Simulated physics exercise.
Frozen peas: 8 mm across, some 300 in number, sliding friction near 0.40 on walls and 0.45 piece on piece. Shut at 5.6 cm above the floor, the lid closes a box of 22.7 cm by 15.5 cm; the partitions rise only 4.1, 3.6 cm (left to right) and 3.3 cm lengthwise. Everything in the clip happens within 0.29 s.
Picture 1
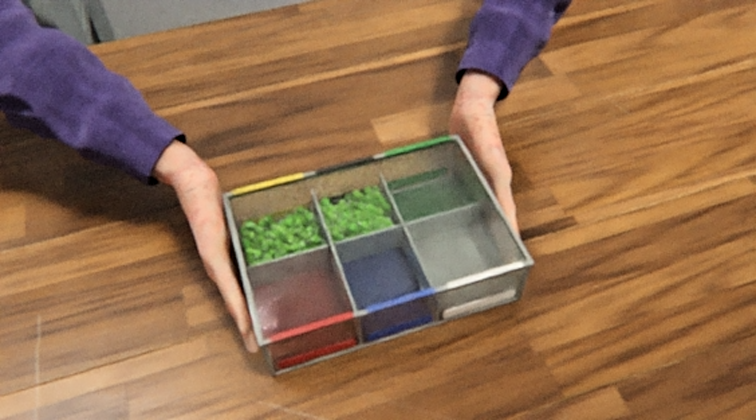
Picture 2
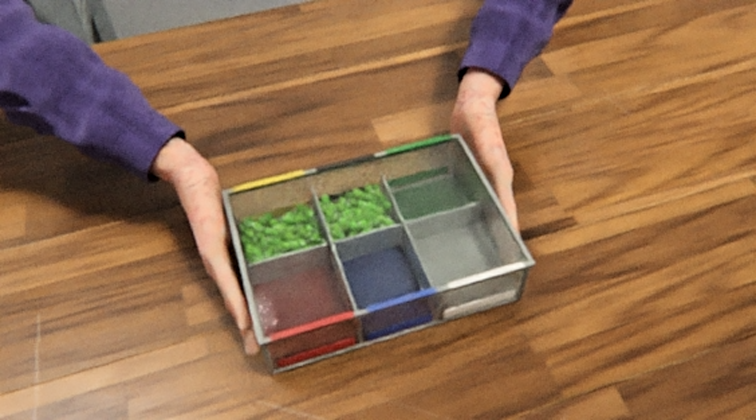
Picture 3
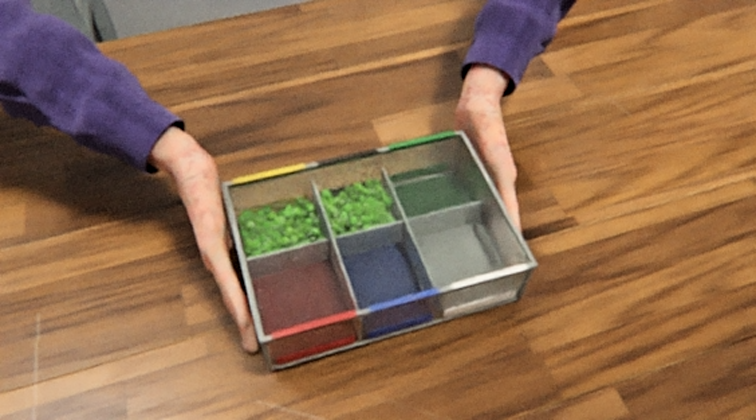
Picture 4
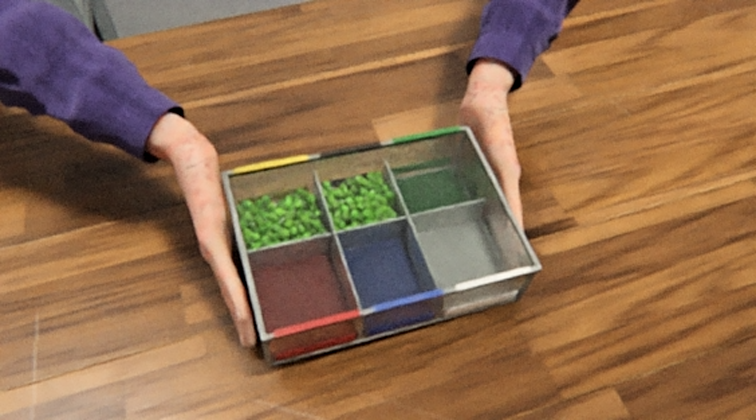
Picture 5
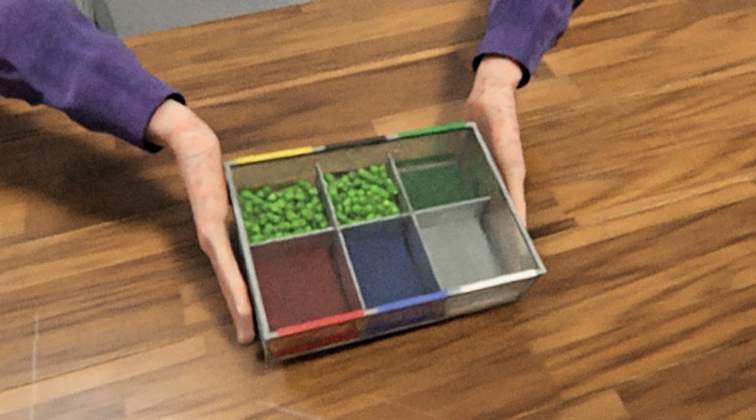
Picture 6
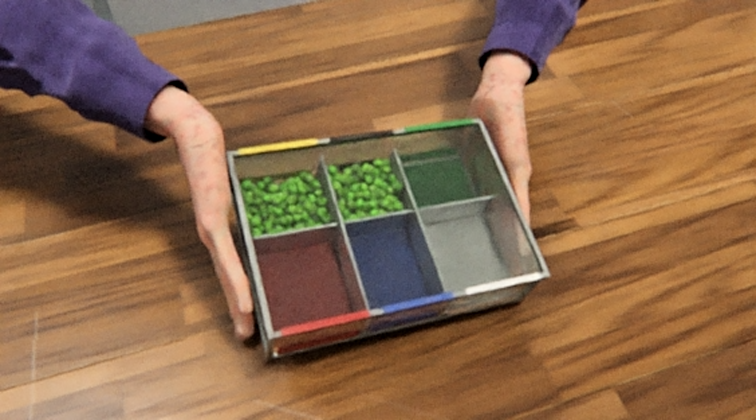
A clear box divided into six compartments, edged in yellow, black and green at the back and red, blue and white at the front, sits between two purple-sleeved hands above a striped brown wooden surface, seen from above. Bright green peas lie in the yellow and black compartments, the other four empty. The hands gradually tilt the box, its right front corner lowest, while the peas stay in their compartments and the view remains still.
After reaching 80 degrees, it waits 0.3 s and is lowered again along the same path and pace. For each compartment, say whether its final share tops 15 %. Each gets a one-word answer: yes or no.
My answers are red no, blue no, green no, yellow yes, white yes, black yes.
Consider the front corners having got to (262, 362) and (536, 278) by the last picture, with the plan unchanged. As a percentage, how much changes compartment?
Roughly 30 per cent.
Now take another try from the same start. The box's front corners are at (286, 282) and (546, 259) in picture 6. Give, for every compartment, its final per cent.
By the end red holds 0%, blue holds 0%, green holds 25%, yellow holds 35%, white holds 5% and black holds 35%.
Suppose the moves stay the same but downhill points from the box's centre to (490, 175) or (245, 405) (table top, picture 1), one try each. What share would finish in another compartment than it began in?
I'd put it at roughly 20 per cent for the first tilt and roughly 35 per cent for the second.
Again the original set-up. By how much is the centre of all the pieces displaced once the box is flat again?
It shifts some 7.0 cm.
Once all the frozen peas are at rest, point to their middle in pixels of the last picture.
Approximately (378, 244) in the last picture.
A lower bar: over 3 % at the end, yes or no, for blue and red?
As for blue, correct, and as for red, correct.
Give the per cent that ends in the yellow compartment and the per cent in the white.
Yellow at 25 and white at 30, in per cent.
Then, 1.16 s after the last picture, tilt 80 degrees; red 5 %, blue 10 %, yellow 40 %, white 15 %, black 35 %.
Then, 1.93 s after the last picture, tilt 41 degrees; red 5 %, blue 10 %, yellow 25 %, white 30 %, black 30 %.
Then, 2.73 s after the last picture, tilt 0 degrees; red 5 %, blue 10 %, yellow 25 %, white 30 %, black 30 %.
In the end, red 5 %, blue 10 %, green 0 %, yellow 25 %, white 30 %, black 30 %.
